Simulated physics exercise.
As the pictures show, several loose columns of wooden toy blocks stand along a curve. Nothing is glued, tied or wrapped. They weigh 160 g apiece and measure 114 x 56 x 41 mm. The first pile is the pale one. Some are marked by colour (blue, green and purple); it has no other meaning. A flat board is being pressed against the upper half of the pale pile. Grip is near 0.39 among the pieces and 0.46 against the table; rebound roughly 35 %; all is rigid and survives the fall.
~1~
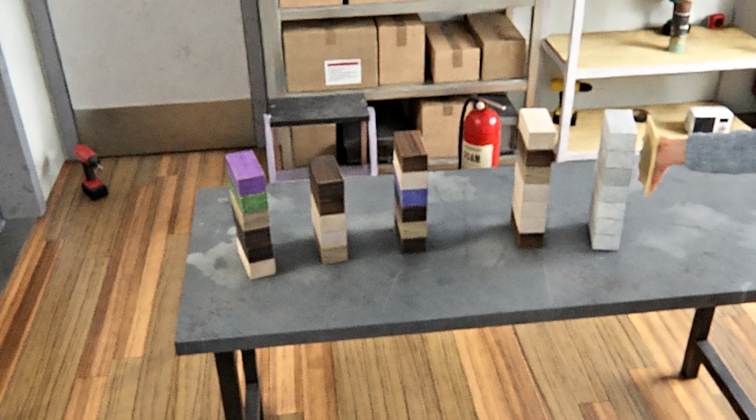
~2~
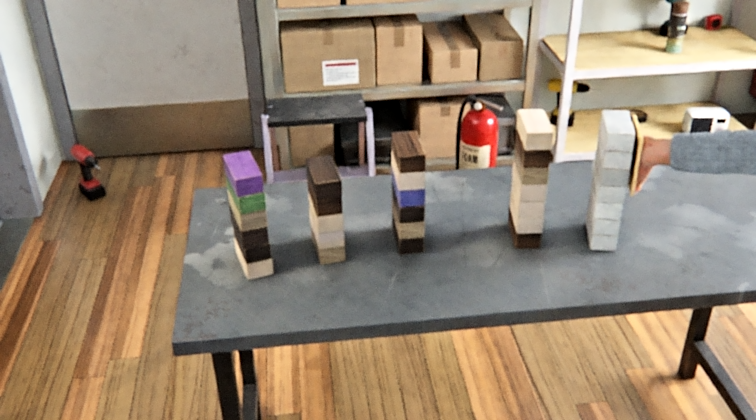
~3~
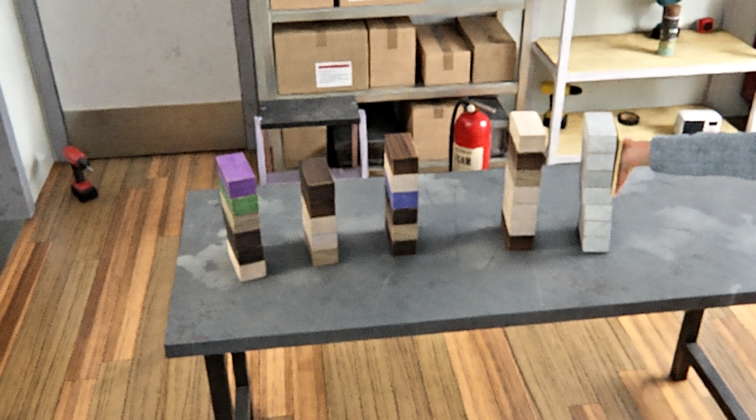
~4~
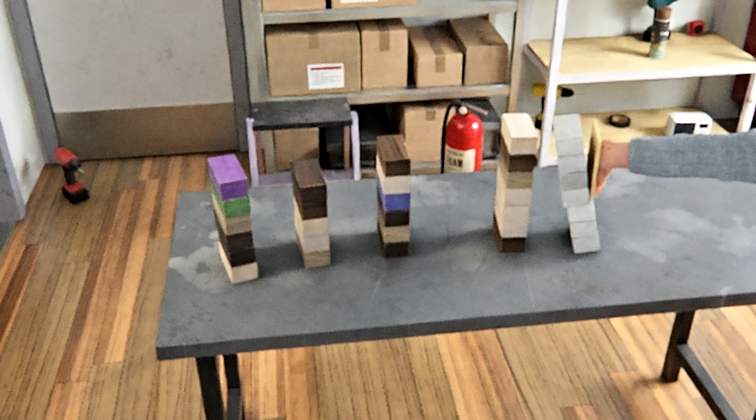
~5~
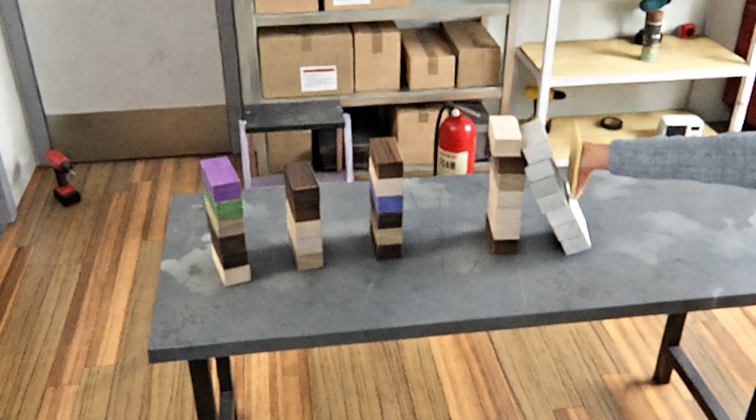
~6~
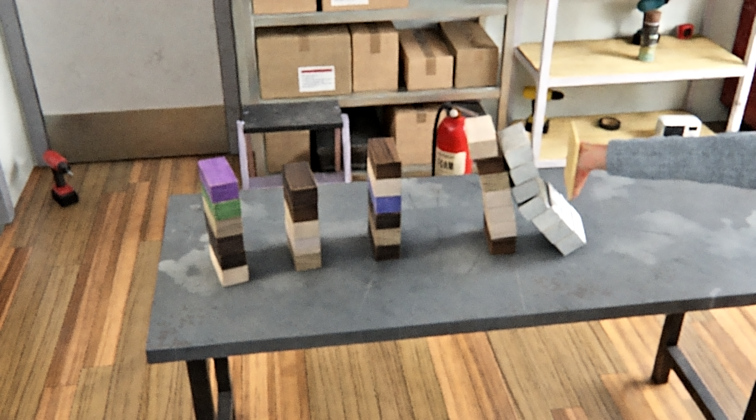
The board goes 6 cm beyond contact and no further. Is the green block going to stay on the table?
That block goes over the edge.
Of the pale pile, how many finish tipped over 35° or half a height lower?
7 of them.
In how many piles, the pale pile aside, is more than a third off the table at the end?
1 of them.
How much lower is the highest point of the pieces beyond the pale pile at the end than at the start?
Roughly 15 cm.
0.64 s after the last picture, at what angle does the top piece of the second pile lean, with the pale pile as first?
Roughly 0° from upright.
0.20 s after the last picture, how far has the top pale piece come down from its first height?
Roughly 10 cm.
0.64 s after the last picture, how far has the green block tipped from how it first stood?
Roughly 0°.
Then, 0.20 s later than the last frame, 7 of the pale pile down; none of the 24 other blocks off the table, 6 disturbed; green block unmoved.
Then, 0.64 s later than the last frame, 7 of the pale pile down; none of the 24 other blocks off the table, 17 disturbed; green block unmoved; blue block tilted 60°, 7 cm lower.
Then, 1.74 s later than the last frame, 7 of the pale pile down; 4 of the 24 other blocks off the table; green block tilted 64°, 61 cm lower; purple block on its side.
When it is over, 7 of the pale pile down; 4 of the 24 other blocks off the table; green block tilted 30°, 90 cm lower; purple block on its side; blue block tilted 65°, 8 cm lower.
